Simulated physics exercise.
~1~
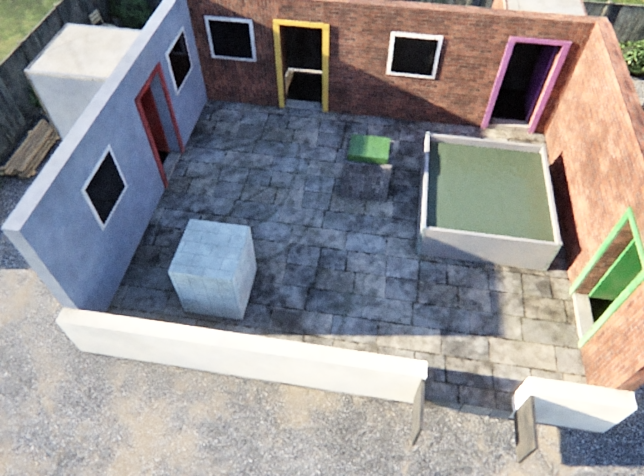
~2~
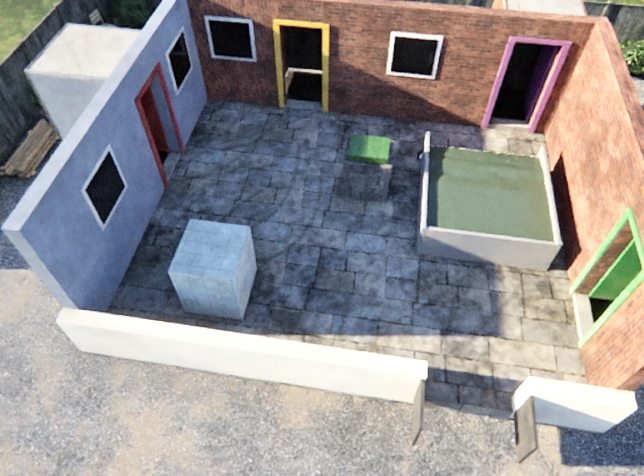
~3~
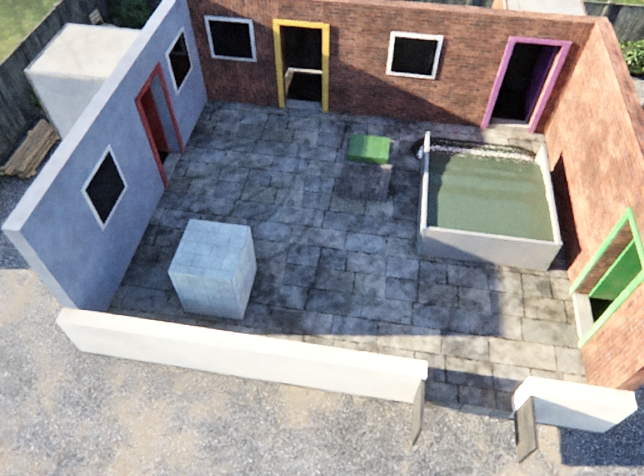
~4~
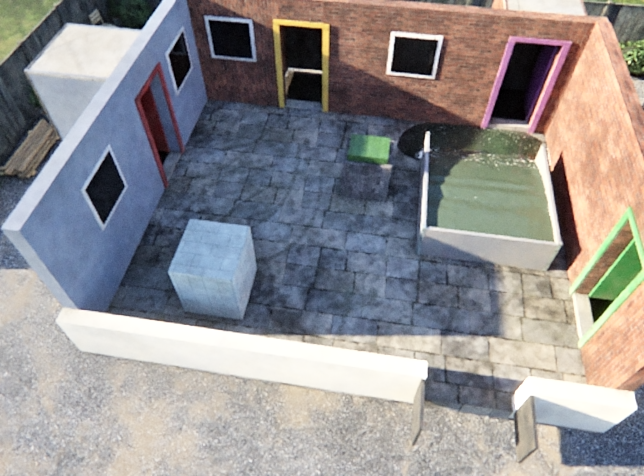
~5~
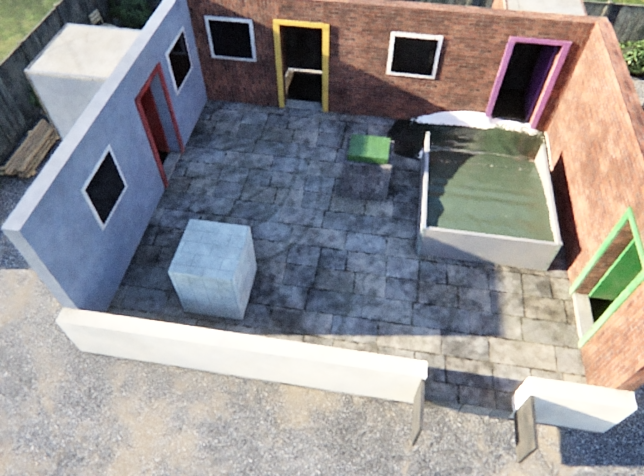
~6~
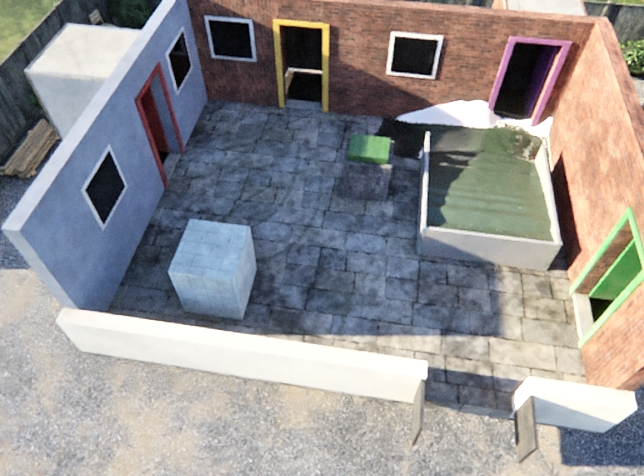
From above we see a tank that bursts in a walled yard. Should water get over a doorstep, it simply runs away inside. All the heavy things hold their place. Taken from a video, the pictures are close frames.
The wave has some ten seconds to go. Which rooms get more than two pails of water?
Result: Red door: Too much gets in there, purple door: Too much gets in there, green door: Not too much gets in there, yellow door: Not too much gets in there.
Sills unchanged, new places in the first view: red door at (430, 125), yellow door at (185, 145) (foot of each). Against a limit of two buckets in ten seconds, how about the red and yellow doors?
Taking them in turn, red door ends up above and yellow door ends up above.
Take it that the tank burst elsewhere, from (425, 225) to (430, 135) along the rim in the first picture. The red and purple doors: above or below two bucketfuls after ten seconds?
In that case the red door overshoots, while the purple door undershoots.
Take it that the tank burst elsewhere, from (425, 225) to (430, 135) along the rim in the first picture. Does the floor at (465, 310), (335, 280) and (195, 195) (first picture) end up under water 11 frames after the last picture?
Going in your order, I'd say still bare, then drenched, then drenched.
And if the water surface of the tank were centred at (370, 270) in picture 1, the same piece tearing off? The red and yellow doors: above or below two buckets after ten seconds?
Red: Above the mark; yellow: Above the mark.
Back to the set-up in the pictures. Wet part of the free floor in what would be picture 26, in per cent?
My estimate is near 45 per cent.
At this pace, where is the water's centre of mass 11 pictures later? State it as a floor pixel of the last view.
I'd say around (462, 170).
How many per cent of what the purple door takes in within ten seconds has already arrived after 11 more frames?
My estimate: Close to 60 per cent.
A moment on, water covers 10 % of the floor; the red door not reached, the purple door far over two buckets in, the green door not reached, the yellow door not reached.
Next, water covers 25 % of the floor; the red door not reached, the purple door far over two buckets in, the green door not reached, the yellow door wet at the sill, nothing in.
Then, water covers 45 % of the floor; the red door under two buckets in, the purple door far over two buckets in, the green door wet at the sill, nothing in, the yellow door wet at the sill, nothing in.
Later, water covers 65 % of the floor; the red door over two buckets in, the purple door far over two buckets in, the green door wet at the sill, nothing in, the yellow door wet at the sill, nothing in.
In the end, water covers 90 % of the floor; the red door over two buckets in, the purple door far over two buckets in, the green door wet at the sill, nothing in, the yellow door wet at the sill, nothing in.
